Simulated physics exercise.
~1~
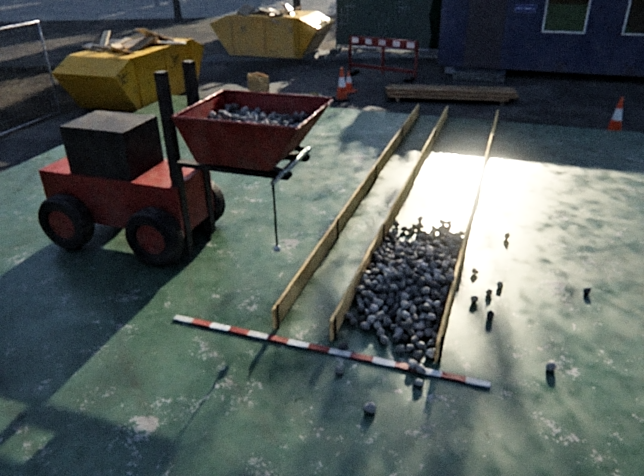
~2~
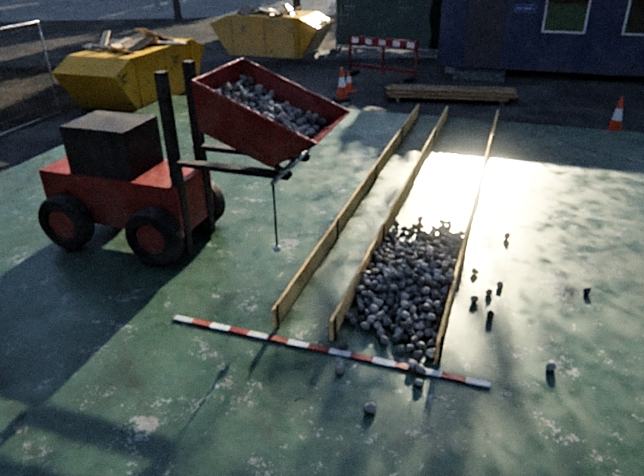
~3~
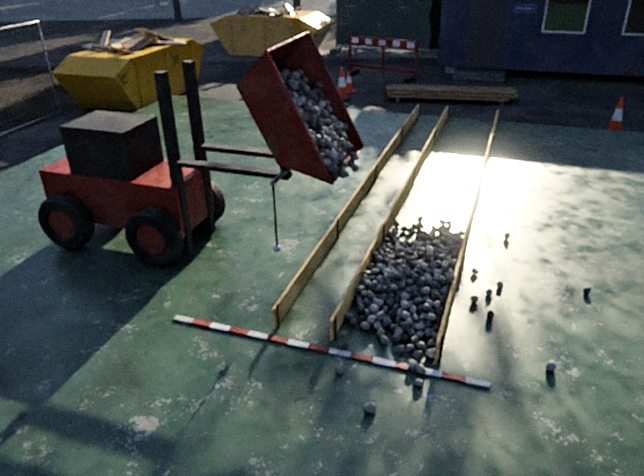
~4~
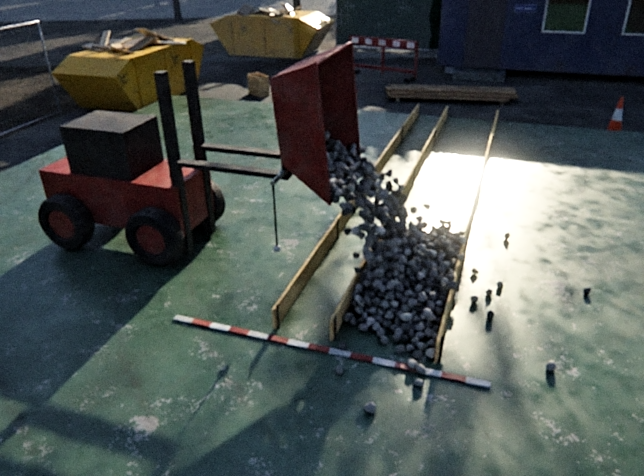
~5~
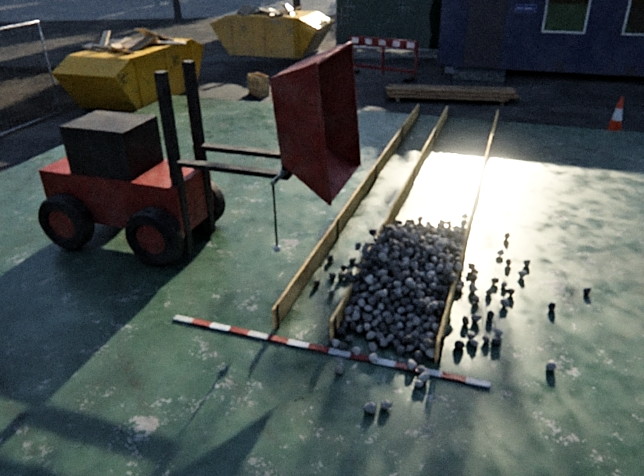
A green-painted yard littered with yellow skips, barriers and traffic cones is seen from above at an angle. On the left stands a red fork truck with a black block on top, holding up a red skip of grey stones beside long wooden planks, where a similar heap already lies behind a red-and-white striped staff. The skip tips steadily to the right, and its stones slide toward the lower lip. They pour over the planks onto the heap in the far bay. The skip stays steeply tilted and empty, leaving a larger pile, with a few stones in the near bay and others scattered beyond the last board.
